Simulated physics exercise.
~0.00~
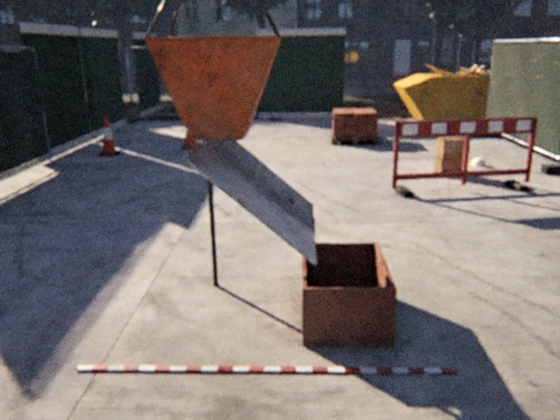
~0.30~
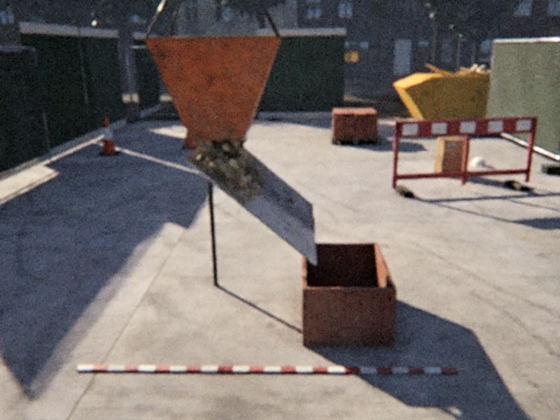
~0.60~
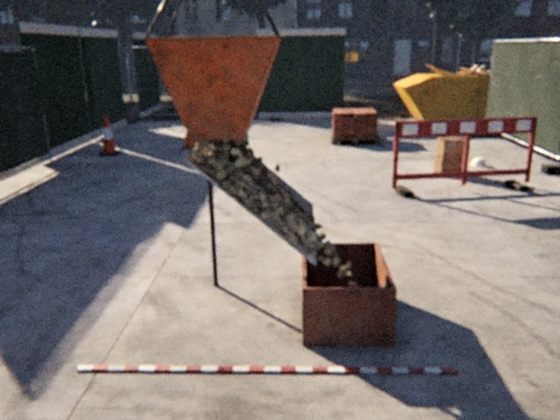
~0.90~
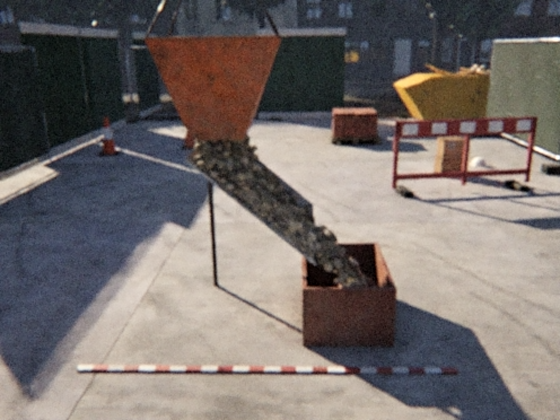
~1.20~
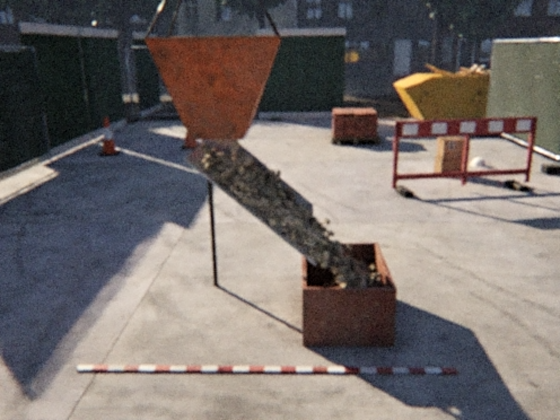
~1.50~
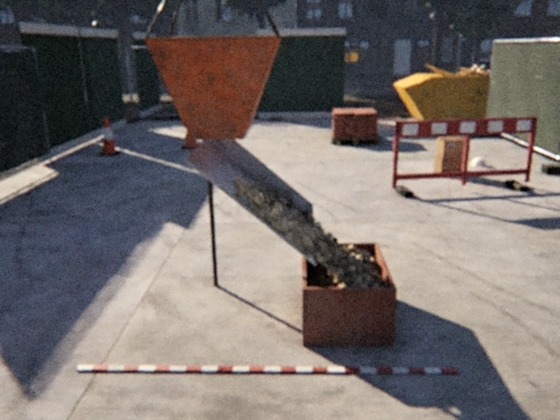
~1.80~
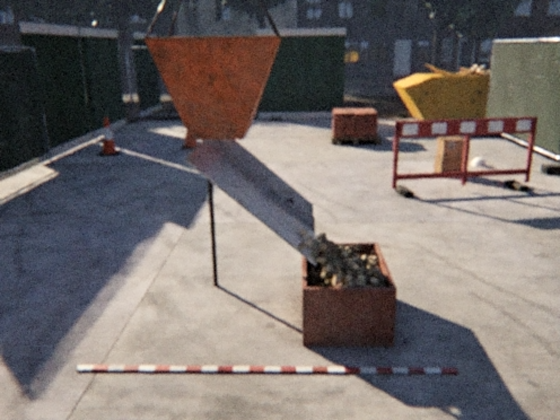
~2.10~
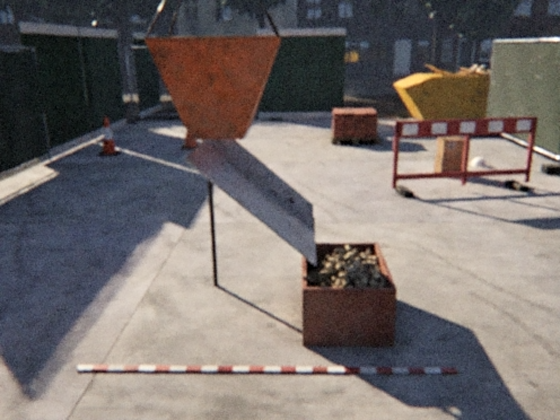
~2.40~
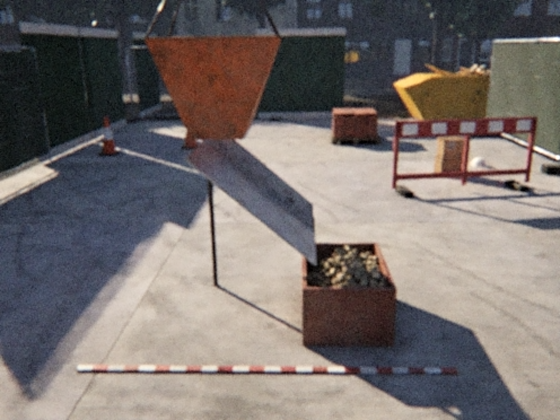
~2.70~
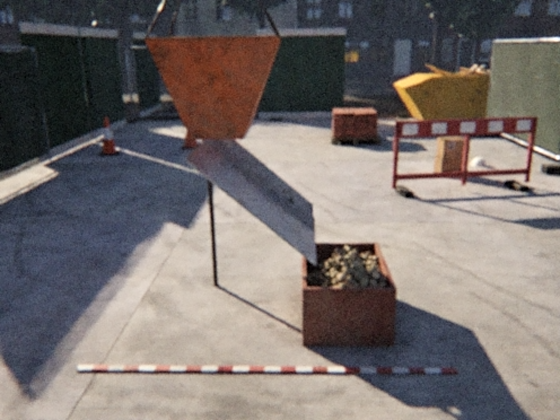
At first, an orange skip hangs still above a sloping grey steel chute in a sunlit yard, with an empty rusty bin standing at the chute's lower right end. Stones then drop from the bottom of the skip onto the top of the steel. They slide down to the right, cover the slope and begin tumbling into the bin. The flow from the skip stops, and the last stones trail down the chute, leaving its upper part bare. Finally the steel is clear, and the stones lie still in a heap inside the bin, with none seen on the ground.
